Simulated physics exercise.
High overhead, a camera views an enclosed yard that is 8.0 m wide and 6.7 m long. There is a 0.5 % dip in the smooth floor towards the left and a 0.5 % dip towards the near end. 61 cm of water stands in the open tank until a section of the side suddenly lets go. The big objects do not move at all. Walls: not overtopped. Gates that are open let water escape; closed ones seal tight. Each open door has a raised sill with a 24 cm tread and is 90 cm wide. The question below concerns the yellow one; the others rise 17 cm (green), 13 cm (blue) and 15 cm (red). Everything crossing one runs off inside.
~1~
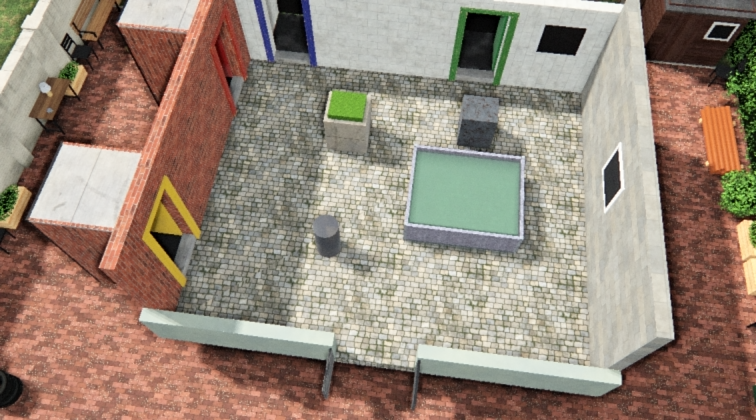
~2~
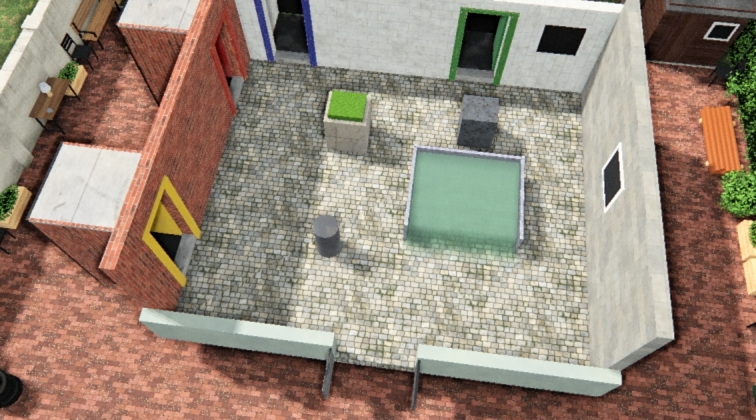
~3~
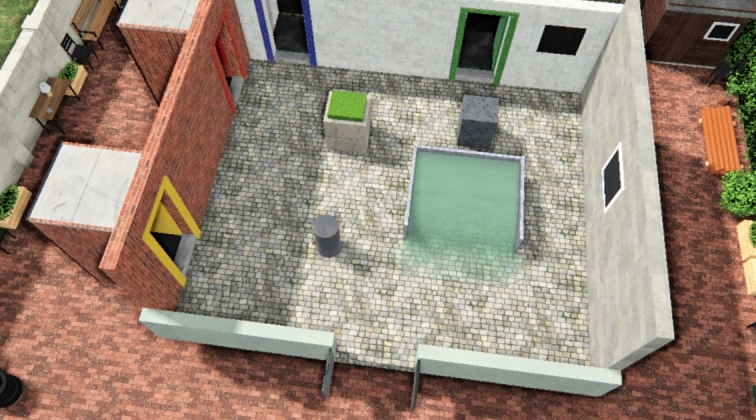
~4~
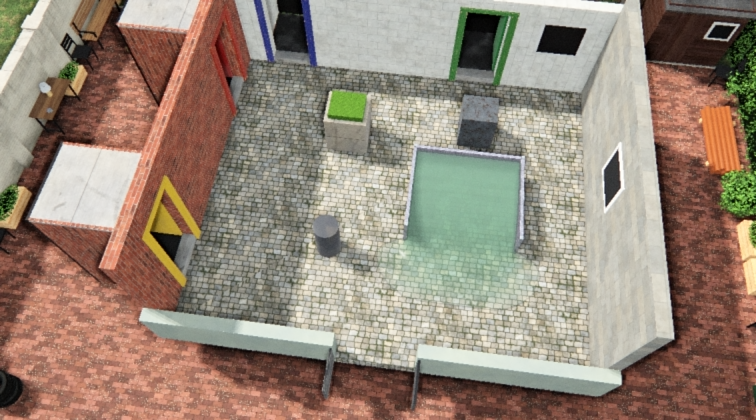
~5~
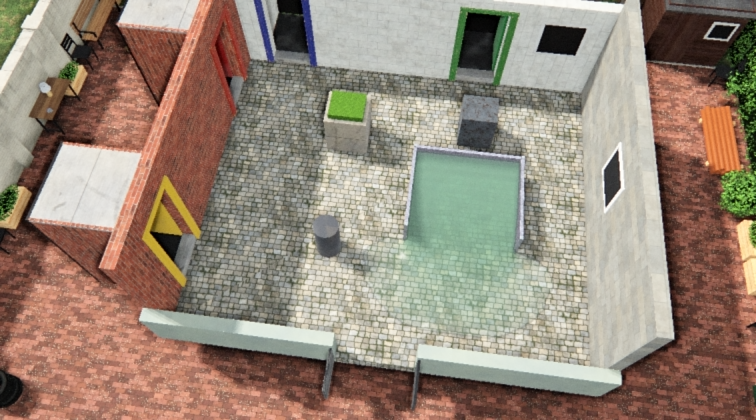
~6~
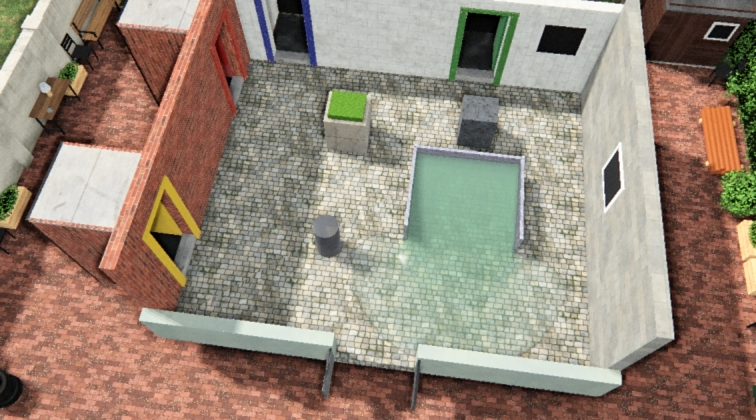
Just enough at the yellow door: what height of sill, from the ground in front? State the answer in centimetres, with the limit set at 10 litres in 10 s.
Some 8 cm.
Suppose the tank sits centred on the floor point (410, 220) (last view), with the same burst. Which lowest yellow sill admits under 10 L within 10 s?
Some 6.5 cm.
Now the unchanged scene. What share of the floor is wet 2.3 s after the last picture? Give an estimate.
About 30 per cent.
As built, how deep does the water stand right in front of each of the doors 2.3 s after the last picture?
Door by door, in centimetres - green 0, yellow 0, blue 0, red 0.
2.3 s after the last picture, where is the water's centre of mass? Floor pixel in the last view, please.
(467, 290) or so.
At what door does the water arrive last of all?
I'd say the blue one.
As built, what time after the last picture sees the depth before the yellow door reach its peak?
At roughly 4.0 s.
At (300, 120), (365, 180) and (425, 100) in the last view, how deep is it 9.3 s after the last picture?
I'd read roughly 2, 1 and 4 cm there.
Then, 0.7 s after the last picture water covers 20 % of the floor, deepest (40 cm) near (451, 360); it has not reached the yellow door.
Then, 2.3 s after the last picture water covers 30 % of the floor, deepest (32 cm) near (577, 376); it has not reached the yellow door.
Then, 9.3 s after the last picture water covers 90 % of the floor, deepest (8 cm) near (172, 323); 7 cm at the yellow door, 0 litres in over its 20 cm sill.
At the yellow door as built, the water peaked near 11 cm, 3.9 s after the last picture.
With a sill of 7 cm, 18 litres would have come in within the 10 s; with 9.5 cm, 3 litres. So under 10 litres takes about 8 cm.
